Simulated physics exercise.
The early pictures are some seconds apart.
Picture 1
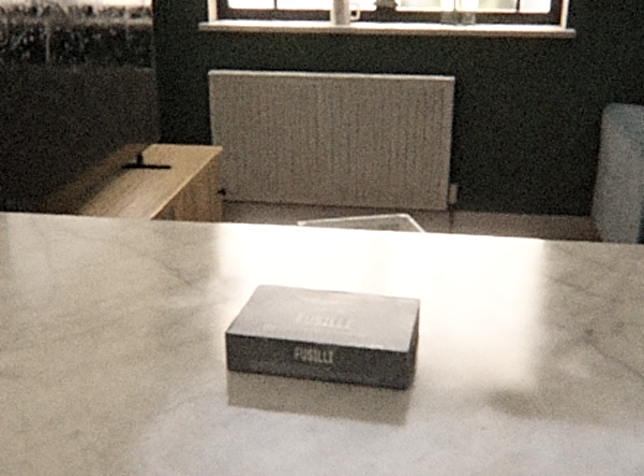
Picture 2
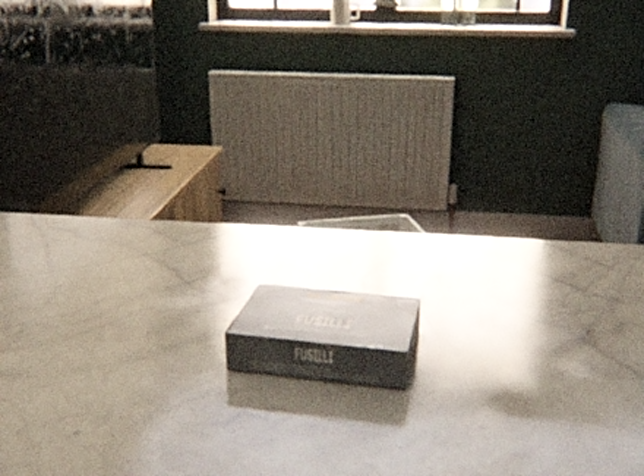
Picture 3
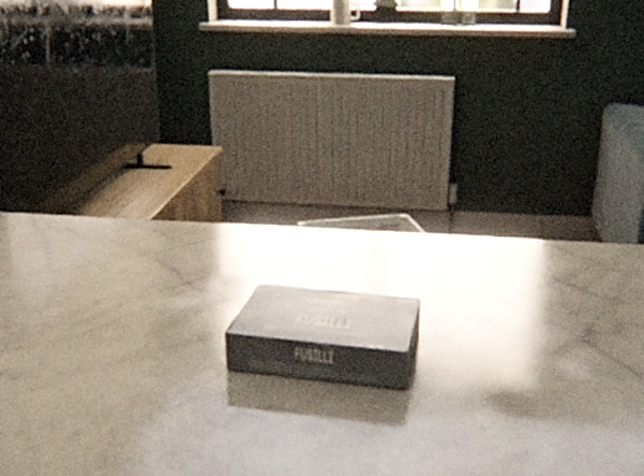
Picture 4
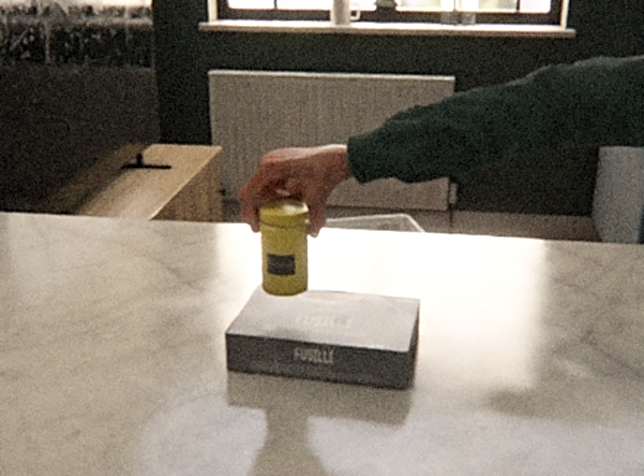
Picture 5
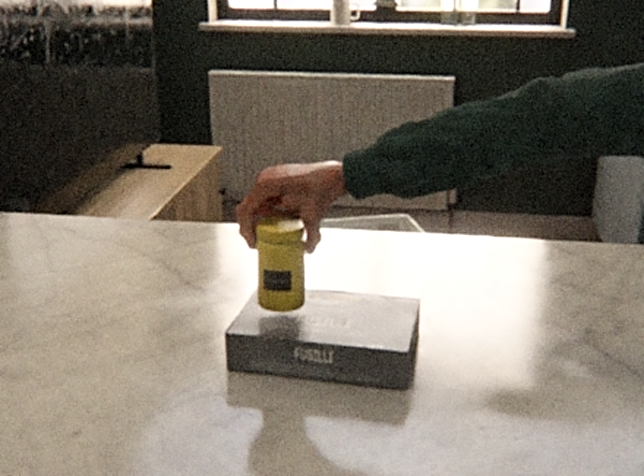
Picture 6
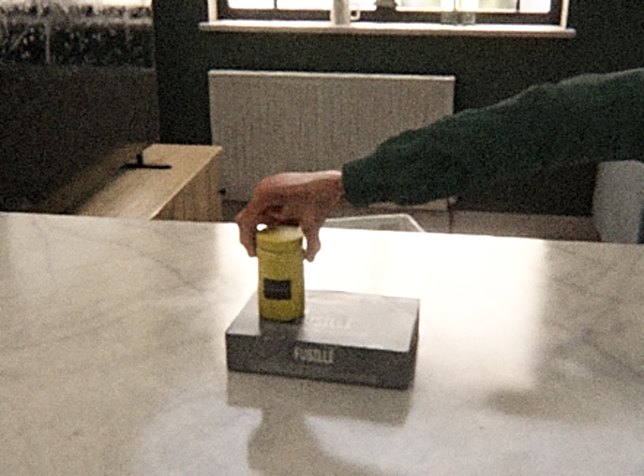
The clip opens on a grey packet lying alone on a pale marble surface, with nothing moving. A hand in a dark green sleeve then appears from the right, holding a yellow jar above the packet. It lowers the jar a short way onto the packet's left part, fingers still around the lid.
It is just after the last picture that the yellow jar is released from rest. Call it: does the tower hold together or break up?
It holds together.
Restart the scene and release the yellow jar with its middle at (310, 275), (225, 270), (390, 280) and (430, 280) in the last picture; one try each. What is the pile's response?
Attempt one, the pile survives; attempt two, it falls over; attempt three, it survives; attempt four, it falls over.
Then, 0.20 s after the last picture, nothing has stirred.
Then, 0.50 s after the last picture, yellow jar resting near (281, 273).
At rest, both in place. Seen from the same camera at the end, yellow jar near (281, 273). The pile stays up.
